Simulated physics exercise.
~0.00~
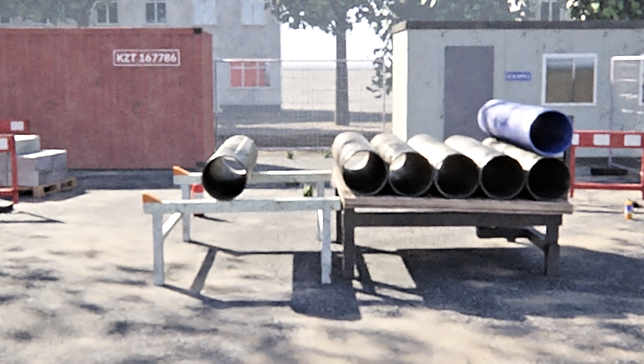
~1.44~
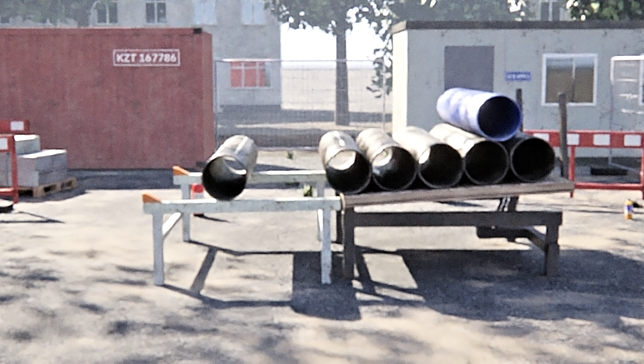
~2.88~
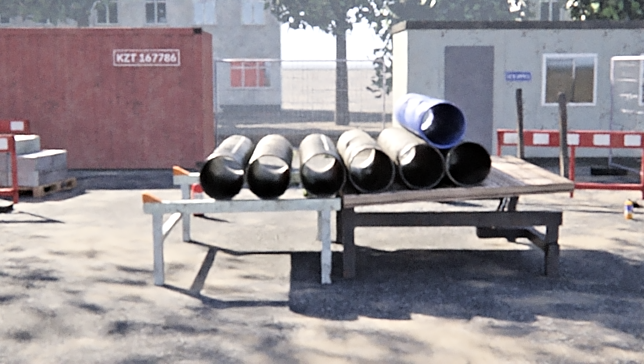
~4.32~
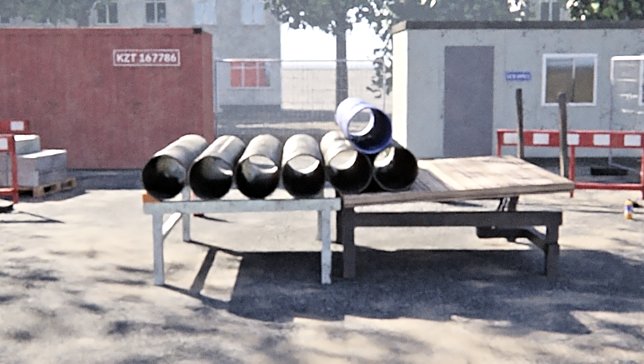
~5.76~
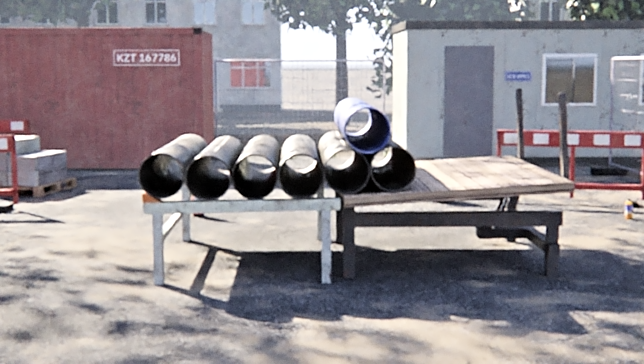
Dark, hollow pipes lie with their open ends towards a still viewer in a sunlit yard, five in a row on a wooden deck at right with a blue one resting on top, and one alone on a pale rack at left. A red container and a grey cabin stand behind. The right side of the deck lifts, and the row rolls left onto the rack, carrying the blue pipe along. They close up against the lone pipe, and the line shifts to the rack's left end. All settle there, the blue pipe still perched on the two rightmost, above the deck's left edge.
